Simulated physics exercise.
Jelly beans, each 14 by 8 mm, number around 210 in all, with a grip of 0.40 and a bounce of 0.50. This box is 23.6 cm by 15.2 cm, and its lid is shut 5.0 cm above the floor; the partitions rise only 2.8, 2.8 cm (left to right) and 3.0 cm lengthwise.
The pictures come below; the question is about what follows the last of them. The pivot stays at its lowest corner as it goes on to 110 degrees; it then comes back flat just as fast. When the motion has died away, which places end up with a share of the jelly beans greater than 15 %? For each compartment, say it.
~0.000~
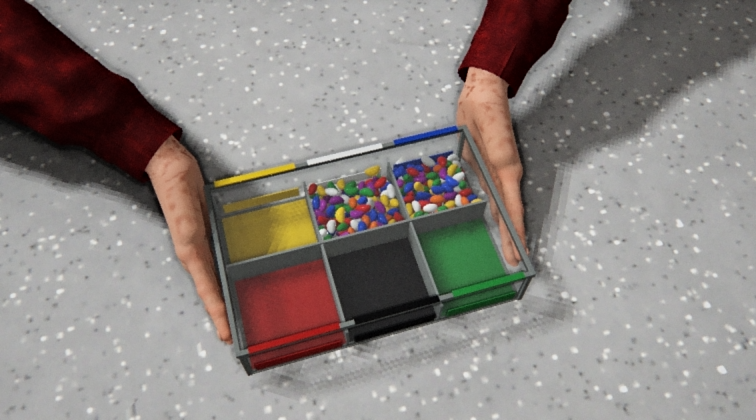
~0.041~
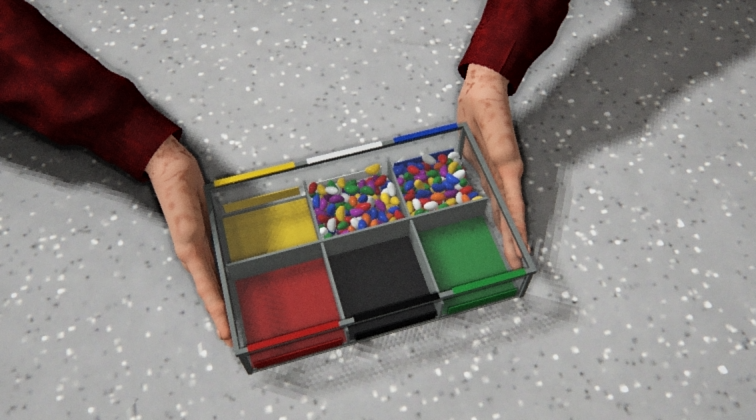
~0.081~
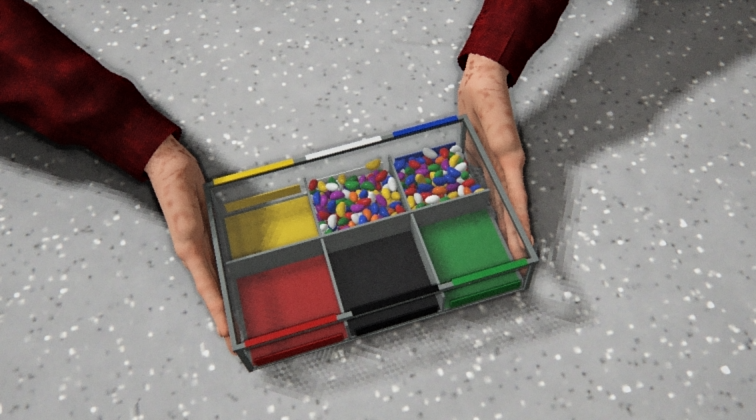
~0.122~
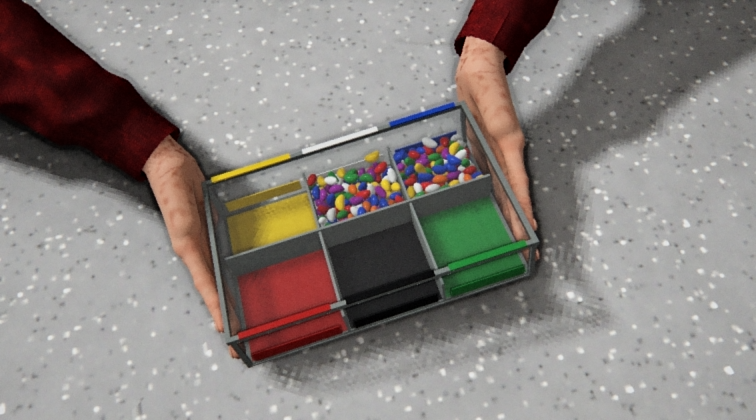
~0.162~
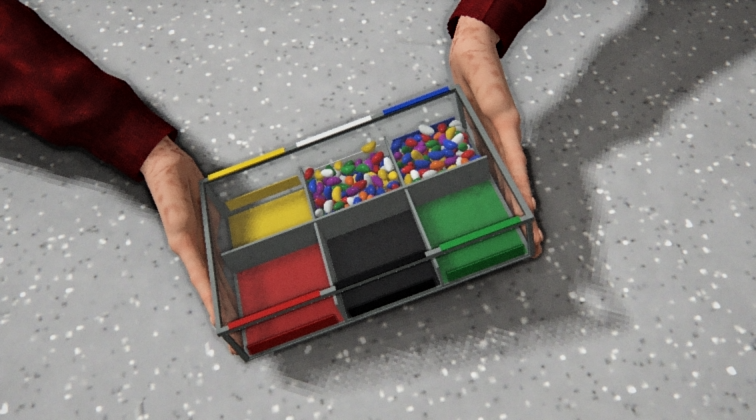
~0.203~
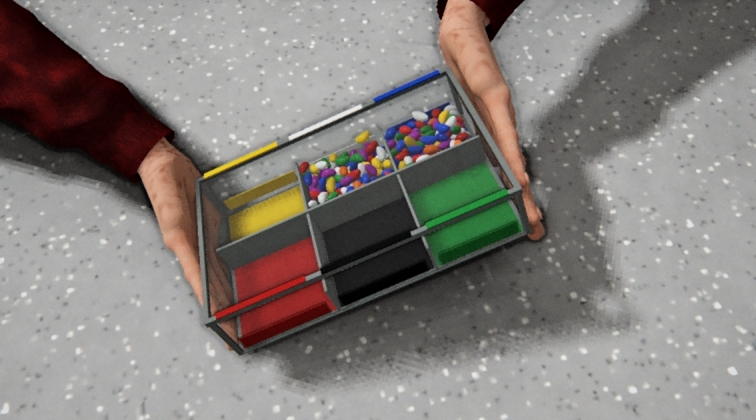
In the end red compartment: Holds a share within the limit, blue compartment: Holds a share past the limit, green compartment: Holds a share within the limit, yellow compartment: Holds a share past the limit, white compartment: Holds a share past the limit, black compartment: Holds a share within the limit.
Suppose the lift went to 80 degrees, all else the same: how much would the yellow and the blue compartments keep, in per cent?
Shares: Yellow 15, blue 30, in per cent.
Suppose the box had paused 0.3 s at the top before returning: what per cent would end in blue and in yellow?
You'd end up with blue at 30 per cent and yellow at 40 per cent.
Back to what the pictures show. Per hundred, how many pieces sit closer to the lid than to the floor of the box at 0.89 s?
60 %.
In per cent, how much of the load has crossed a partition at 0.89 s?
About 20 %.
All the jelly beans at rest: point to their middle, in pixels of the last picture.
At about (349, 203).
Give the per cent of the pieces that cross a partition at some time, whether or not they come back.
About 50 %.
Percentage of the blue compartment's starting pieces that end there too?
Around 60 %.
Then, at 0.89 s, tilt 110 degrees; blue 40 %, yellow 15 %, white 45 %.
Then, at 1.35 s, tilt 47 degrees; blue 30 %, yellow 35 %, white 35 %.
After 1.88 s, tilt 0 degrees; blue 30 %, yellow 35 %, white 35 %.
In the end, at 2.5 s, red 0 %, blue 30 %, green 0 %, yellow 35 %, white 35 %, black 0 %.
